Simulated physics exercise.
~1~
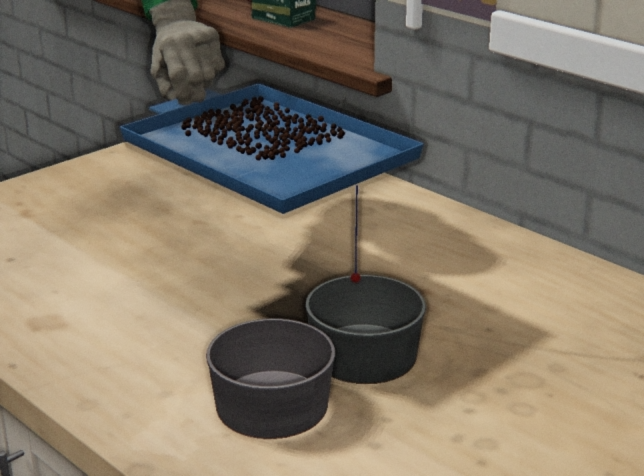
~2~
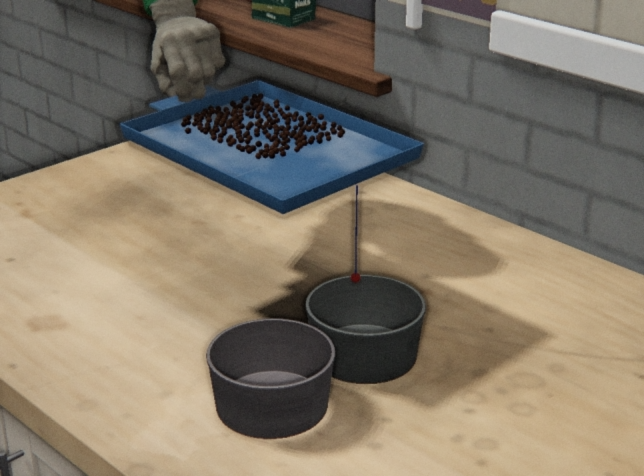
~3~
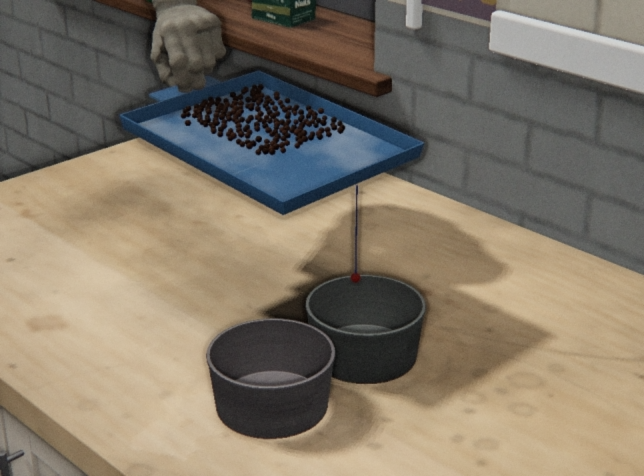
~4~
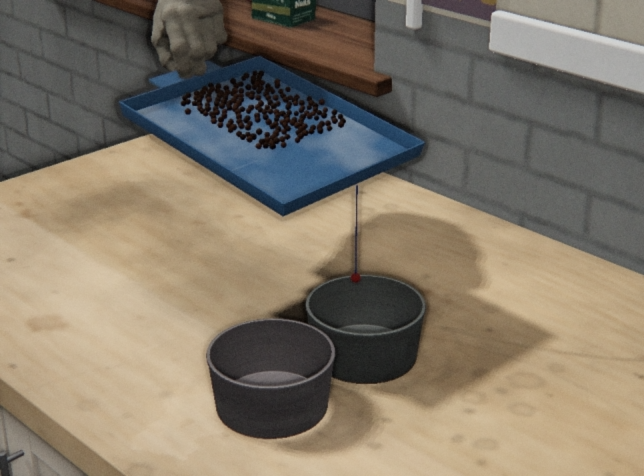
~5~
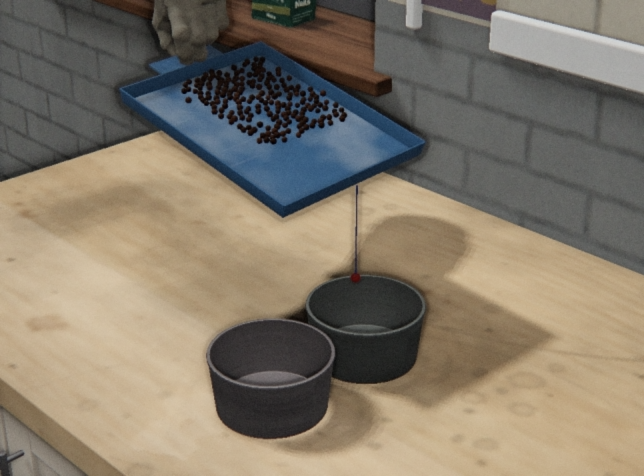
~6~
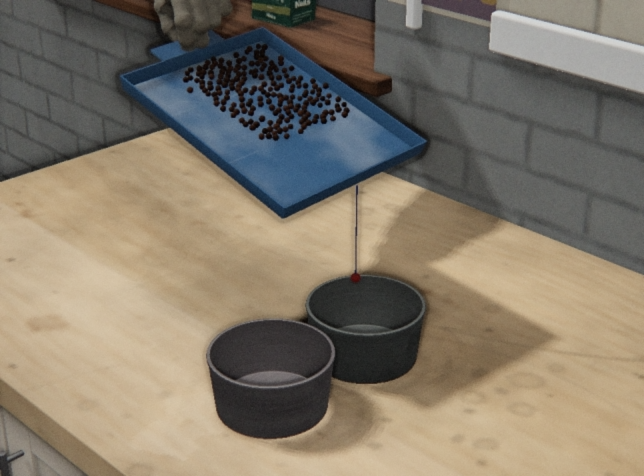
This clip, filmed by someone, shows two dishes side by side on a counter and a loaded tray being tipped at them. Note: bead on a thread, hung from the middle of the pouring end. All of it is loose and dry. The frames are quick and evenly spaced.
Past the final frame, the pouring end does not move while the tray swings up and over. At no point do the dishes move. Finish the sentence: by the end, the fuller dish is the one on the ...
... right.
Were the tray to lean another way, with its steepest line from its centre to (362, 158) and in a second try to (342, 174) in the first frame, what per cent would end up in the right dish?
0 %, give or take, and then 40 %.
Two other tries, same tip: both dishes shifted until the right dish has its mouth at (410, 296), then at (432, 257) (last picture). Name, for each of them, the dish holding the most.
First try: The leftmost dish. Second try: The leftmost dish.
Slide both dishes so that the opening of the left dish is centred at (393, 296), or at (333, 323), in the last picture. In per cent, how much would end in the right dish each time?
In order: 0 percent and 10 percent.
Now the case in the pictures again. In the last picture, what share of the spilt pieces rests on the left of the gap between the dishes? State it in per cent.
It comes to near 20 percent of the spill.
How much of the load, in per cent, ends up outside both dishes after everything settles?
Call it some 10 percent of the pieces.
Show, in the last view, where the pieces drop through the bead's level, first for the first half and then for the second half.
Early half: (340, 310); late half: (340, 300).
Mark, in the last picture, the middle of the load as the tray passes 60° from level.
The load is centred about (335, 189).
Soon after the last picture, tray tipped steeply; most on the tray; a small part in the left dish; a stray few in the right dish; a small part outside both; a small part in the air.
A little later, tray tipped right over; about two thirds on the tray; a small part in the left dish; a small part in the right dish; a small part outside both; a small part in the air.
Later still, tray tipped past a quarter turn; about a quarter in the left dish; about two thirds in the right dish; a small part outside both.
At rest, tray tipped past a quarter turn; about a quarter in the left dish; about two thirds in the right dish; a small part outside both.
